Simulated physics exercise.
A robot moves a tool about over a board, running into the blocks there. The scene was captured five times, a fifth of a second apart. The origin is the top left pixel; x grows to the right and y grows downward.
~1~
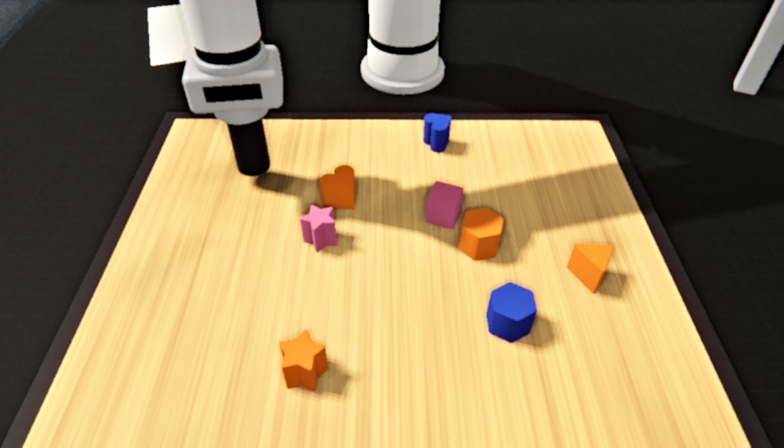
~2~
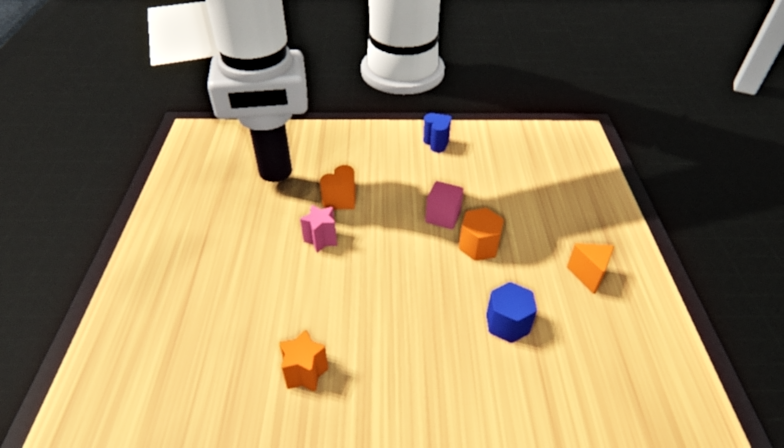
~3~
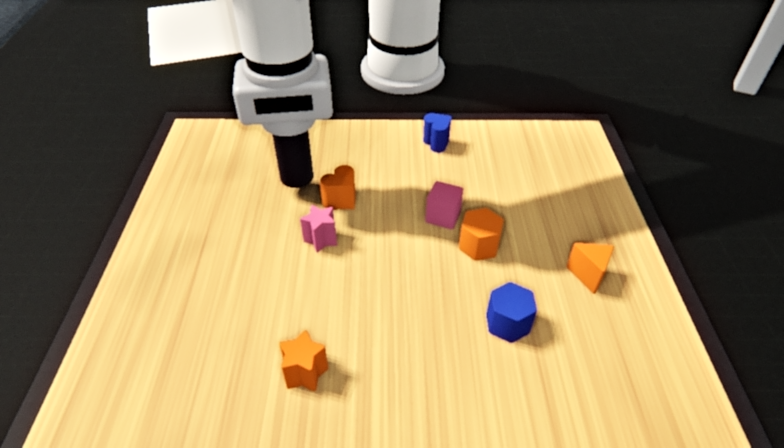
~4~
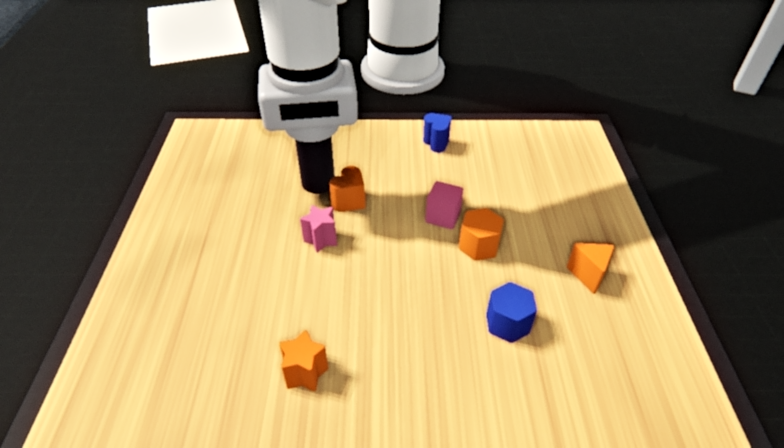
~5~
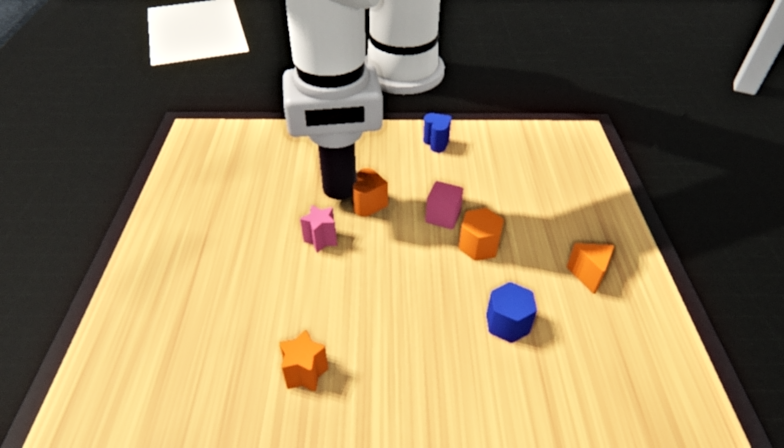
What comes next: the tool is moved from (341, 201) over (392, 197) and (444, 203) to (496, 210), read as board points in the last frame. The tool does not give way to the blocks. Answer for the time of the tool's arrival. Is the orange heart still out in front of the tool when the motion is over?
In short: Yes.
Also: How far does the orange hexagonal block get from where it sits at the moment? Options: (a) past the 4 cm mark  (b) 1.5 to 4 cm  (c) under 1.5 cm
My pick is b.
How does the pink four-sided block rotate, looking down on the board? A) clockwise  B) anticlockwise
My pick is A.
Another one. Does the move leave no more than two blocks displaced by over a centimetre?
No, it doesn't check out.
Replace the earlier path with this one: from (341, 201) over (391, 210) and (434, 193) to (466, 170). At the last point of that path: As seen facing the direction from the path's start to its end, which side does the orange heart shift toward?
It's set to shift right.
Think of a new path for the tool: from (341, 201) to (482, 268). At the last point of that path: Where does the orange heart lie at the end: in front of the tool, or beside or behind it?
At that point it is off to one side or behind.
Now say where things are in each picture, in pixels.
Tool's lower end (254, 166); pink star block (319, 216); orange heart (340, 176); pink four-sided block (446, 193); orange hexagonal block (483, 222), in the first picture.
Tool (276, 172); blocks still, in the second picture.
Tool (297, 178); blocks still, in the third picture.
Tool (318, 183); orange heart (348, 177), in the fourth picture.
Tool (340, 189); pink star block (319, 216); orange heart (369, 180); pink four-sided block (446, 193); orange hexagonal block (483, 222), in the fifth picture.
On the path given first. One third of the way, tool (393, 185); orange heart (423, 177); pink four-sided block (448, 193).
Two thirds of the way, tool (446, 191); orange heart (477, 183); pink four-sided block (479, 206), turned 60° clockwise; orange hexagonal block (491, 231).
At the end, tool (498, 198); pink star block still; orange heart (531, 189); pink four-sided block (486, 209), turned 75° clockwise; orange hexagonal block (493, 234), turned 15° clockwise.
